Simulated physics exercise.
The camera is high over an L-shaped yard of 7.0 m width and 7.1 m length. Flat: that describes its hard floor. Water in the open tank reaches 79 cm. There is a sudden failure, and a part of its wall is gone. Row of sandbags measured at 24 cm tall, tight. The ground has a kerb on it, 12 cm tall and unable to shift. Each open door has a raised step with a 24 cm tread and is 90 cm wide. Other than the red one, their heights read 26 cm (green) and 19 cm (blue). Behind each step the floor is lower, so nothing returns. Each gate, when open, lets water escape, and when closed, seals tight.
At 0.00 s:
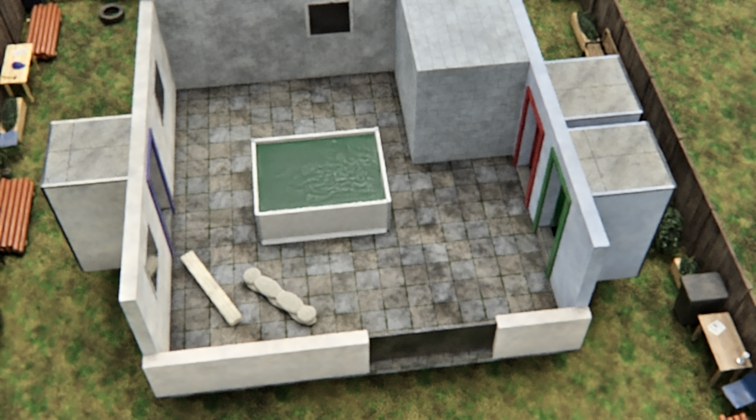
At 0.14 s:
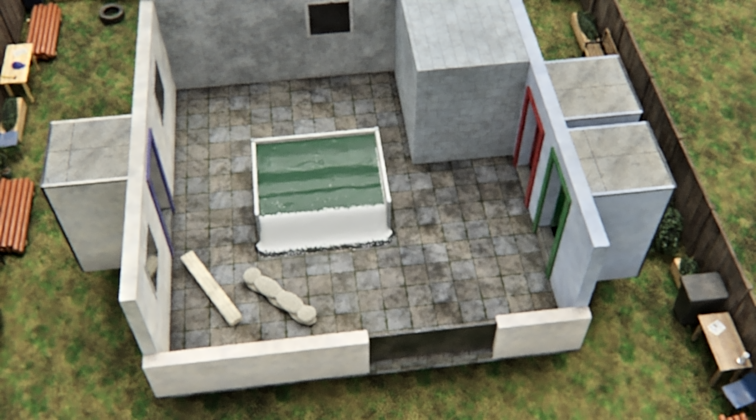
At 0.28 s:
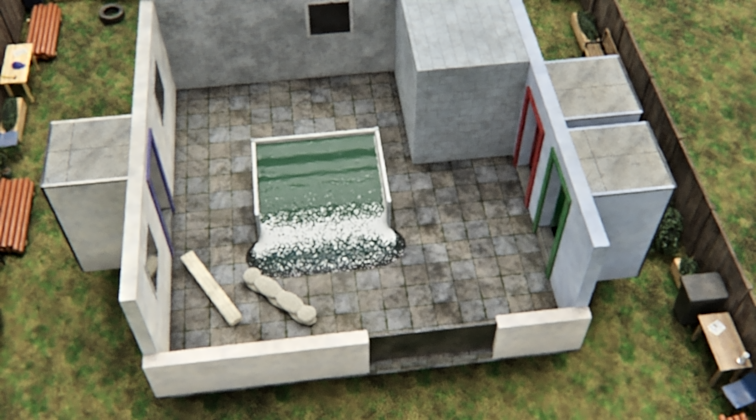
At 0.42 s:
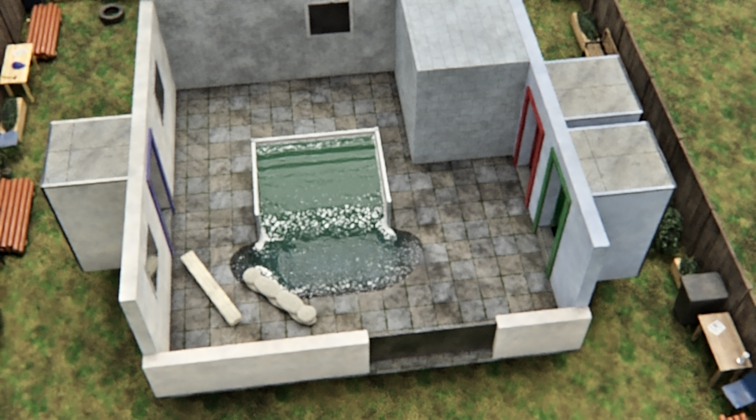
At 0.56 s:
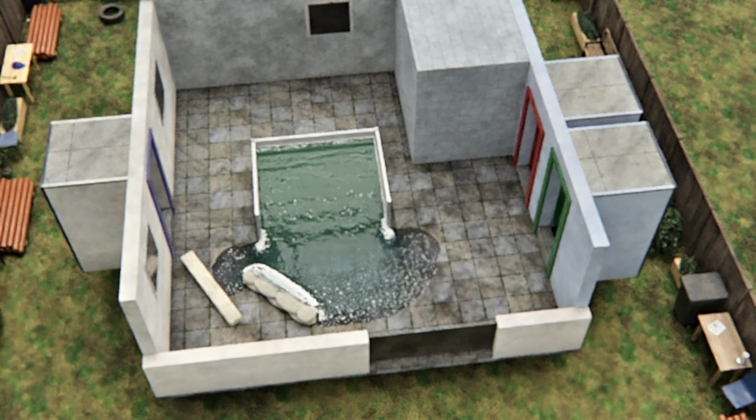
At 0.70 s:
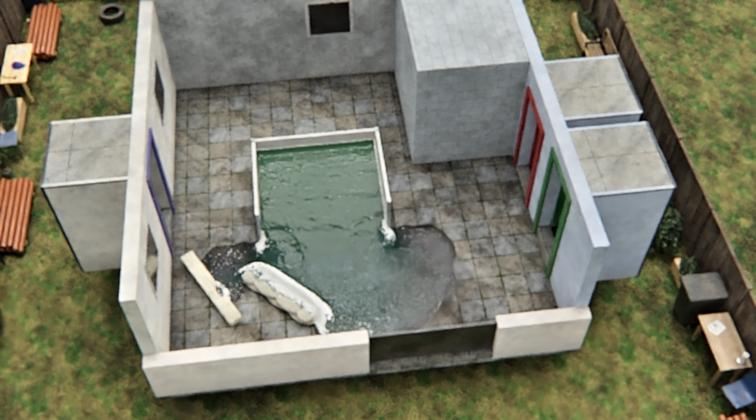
Green water sits still in a white-walled open tank, then pours out through its front as that wall gives way, seen from a fixed camera high above a paved, walled yard. A pale plank and a lumpy row of sandbags lie front left, a blue-framed opening stands left, and red and green doors right. Foaming water spreads forward and sideways around the sandbags, darkening the paving.
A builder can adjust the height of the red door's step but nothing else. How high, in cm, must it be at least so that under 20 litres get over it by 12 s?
At least 17 cm or so.
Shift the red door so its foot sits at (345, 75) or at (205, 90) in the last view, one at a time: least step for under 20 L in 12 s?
First place around 9.0 cm, second around 8.5 cm.
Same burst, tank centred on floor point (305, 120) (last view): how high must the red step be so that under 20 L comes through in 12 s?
New minimum height: Approx. 16 cm.
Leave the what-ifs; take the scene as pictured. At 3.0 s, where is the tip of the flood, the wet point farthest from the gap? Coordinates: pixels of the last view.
Lab note: Front tip approx. at (557, 332).
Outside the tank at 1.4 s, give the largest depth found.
Close to 57 centimetres.
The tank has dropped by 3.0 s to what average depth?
The mean depth is roughly 14 cm.
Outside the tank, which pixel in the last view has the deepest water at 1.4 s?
Look close to (365, 345).
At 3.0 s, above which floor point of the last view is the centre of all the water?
About (358, 282).
After 1.4 s water covers 30 % of the floor, deepest (57 cm) near (365, 345); it has not reached the red door.
After 3.0 s water covers 50 % of the floor, deepest (44 cm) near (547, 334); 4 cm at the red door, 0 litres in over its 8 cm step.
After 12.0 s water covers 95 % of the floor, deepest (14 cm) near (388, 177); 10 cm at the red door, 125 litres in over its 8 cm step.
At the red door as built, the water arrived by 2.9 s and peaked near 17 cm at 6.8 s.
With a step of 14 cm, 40 litres would have come in within the 12 s; with 19 cm, 14 litres. So under 20 litres takes about 17 cm.
